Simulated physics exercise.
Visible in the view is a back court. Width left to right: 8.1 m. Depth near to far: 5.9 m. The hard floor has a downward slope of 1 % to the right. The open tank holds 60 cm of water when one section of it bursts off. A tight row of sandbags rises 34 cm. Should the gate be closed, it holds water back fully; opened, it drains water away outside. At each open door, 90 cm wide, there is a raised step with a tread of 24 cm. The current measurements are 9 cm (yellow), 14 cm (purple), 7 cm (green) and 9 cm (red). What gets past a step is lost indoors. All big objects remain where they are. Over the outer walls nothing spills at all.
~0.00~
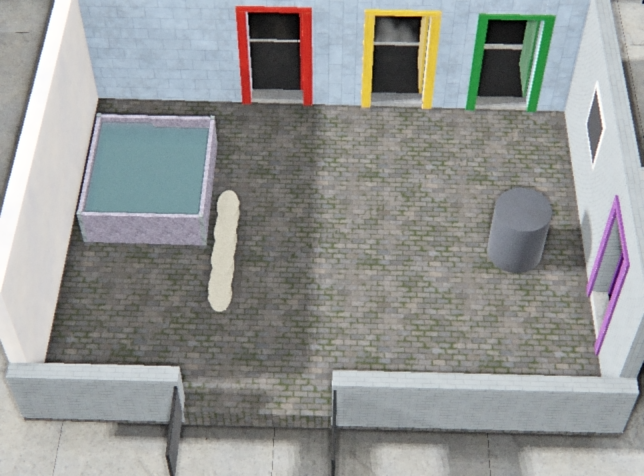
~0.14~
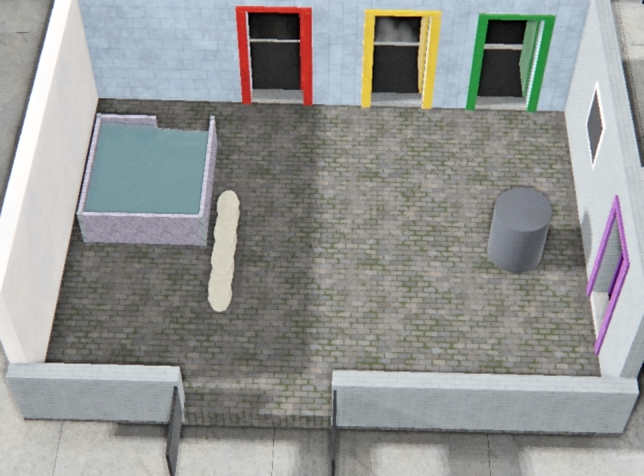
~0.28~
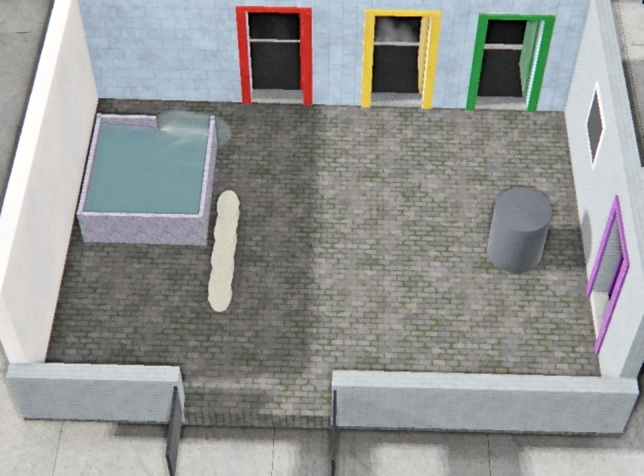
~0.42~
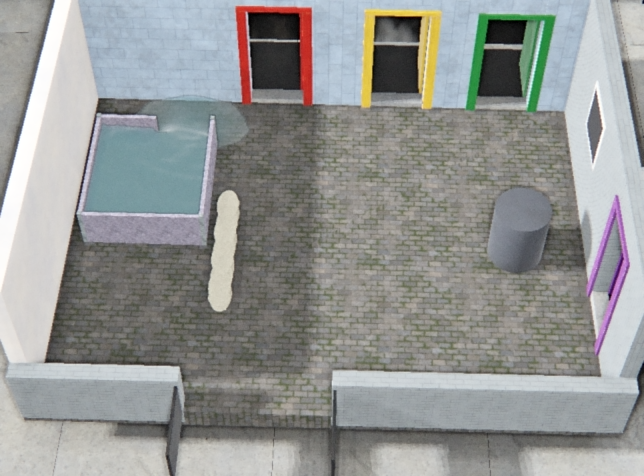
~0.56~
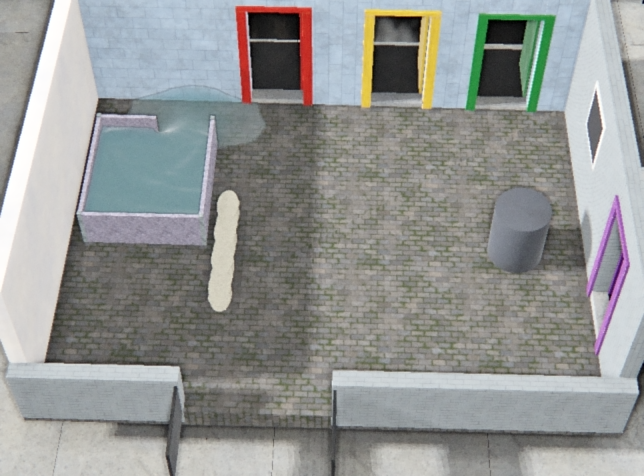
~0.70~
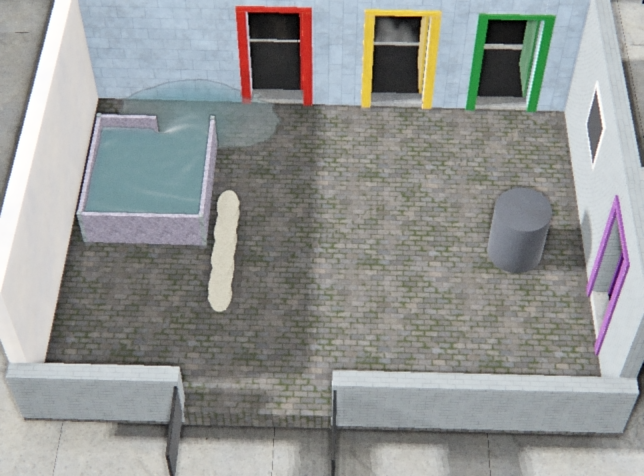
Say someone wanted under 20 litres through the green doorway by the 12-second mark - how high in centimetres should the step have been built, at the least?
They should have built it at least 6.5 cm high.
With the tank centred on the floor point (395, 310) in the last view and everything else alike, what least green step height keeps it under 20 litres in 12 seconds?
I'd put it at close to 16 cm.
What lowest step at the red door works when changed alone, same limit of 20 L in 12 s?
Red: Roughly 12.5 cm.
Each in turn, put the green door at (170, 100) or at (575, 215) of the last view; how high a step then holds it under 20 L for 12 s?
About 34 cm, then about 9.0 cm.
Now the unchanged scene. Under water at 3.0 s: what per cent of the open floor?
I'd estimate about 35 percent.
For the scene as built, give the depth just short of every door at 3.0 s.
In cm: Yellow 5, purple 0, green 3, red 12.
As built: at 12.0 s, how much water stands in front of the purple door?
Roughly 7.5 cm deep.
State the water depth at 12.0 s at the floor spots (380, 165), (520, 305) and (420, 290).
Around 2 cm, 6 cm and 5 cm.
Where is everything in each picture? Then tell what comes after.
The first frame shows still water, 60 cm deep, in the open tank at (149, 168); the green door at (508, 67) is dry.
In the second frame, water pours out on the far side and has run 0.3 m, to a hidden place; about 5 cm deep outside, 60 cm at the back.
In the third frame, the front is at (180, 113), 0.8 m from the gap on the far side; 0.8 m2 of floor is wet, 60 cm left at the back.
In the fourth frame, the gap is on the far side, the front 1.1 m out at (161, 100); the back of the open tank holds 60 cm.
In the fifth frame, the front is at (251, 102), 1.2 m from the gap on the far side; 2.0 m2 of floor is wet, 59 cm left at the back.
In the sixth frame, the gap is on the far side, the front 1.4 m out at (268, 103); the back of the open tank holds 54 cm; the green door at (508, 67), 5.5 m from the gap, is still 4.0 m from the nearest water.
After 1.4 s water covers 10 % of the floor, deepest (44 cm) near (192, 106); it has not reached the green door.
After 3.0 s water covers 35 % of the floor, deepest (31 cm) near (202, 106); 3 cm at the green door, 0 litres in over its 7 cm step.
After 12.0 s water covers 75 % of the floor, deepest (9 cm) near (594, 409); 8 cm at the green door, 15 litres in over its 7 cm step.
At the green door as built, the water arrived by 2.4 s and peaked near 9 cm at 9.4 s.
Run again over the same 12 s with other heights there, 26 litres in over 6 cm, 11 litres over 7.5 cm. The limit of 20 litres is kept from about 6.5 cm up.
